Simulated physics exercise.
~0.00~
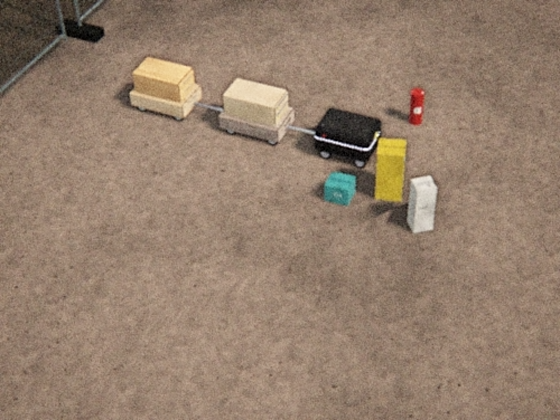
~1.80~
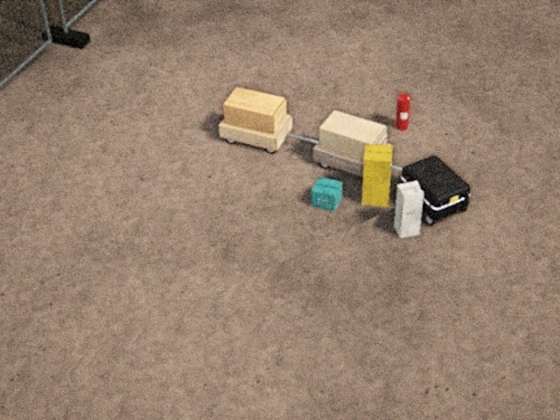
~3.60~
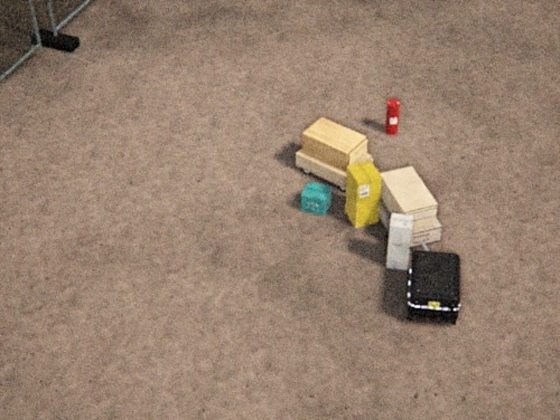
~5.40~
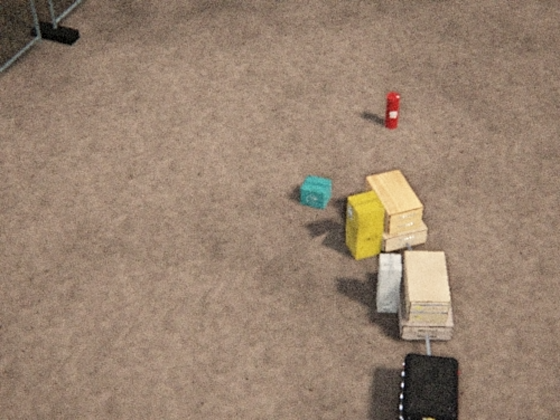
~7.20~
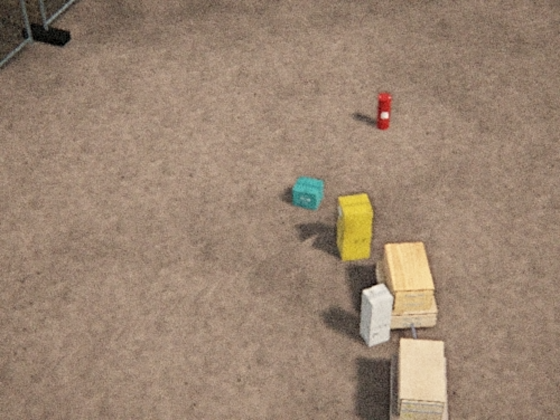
At the start, a black tug pulls two carts loaded with pale boxes across a brown floor, heading right past a yellow box, a white box, a small turquoise box and a red canister. The tug curves down around the yellow and white boxes, and the carts follow. As the train bends, the yellow box is shifted downward, and the white box also moves down. The tug then runs straight toward the bottom and leaves view, the carts trailing. Finally, the yellow and white boxes stand upright but displaced, while the turquoise box and canister remain in place.
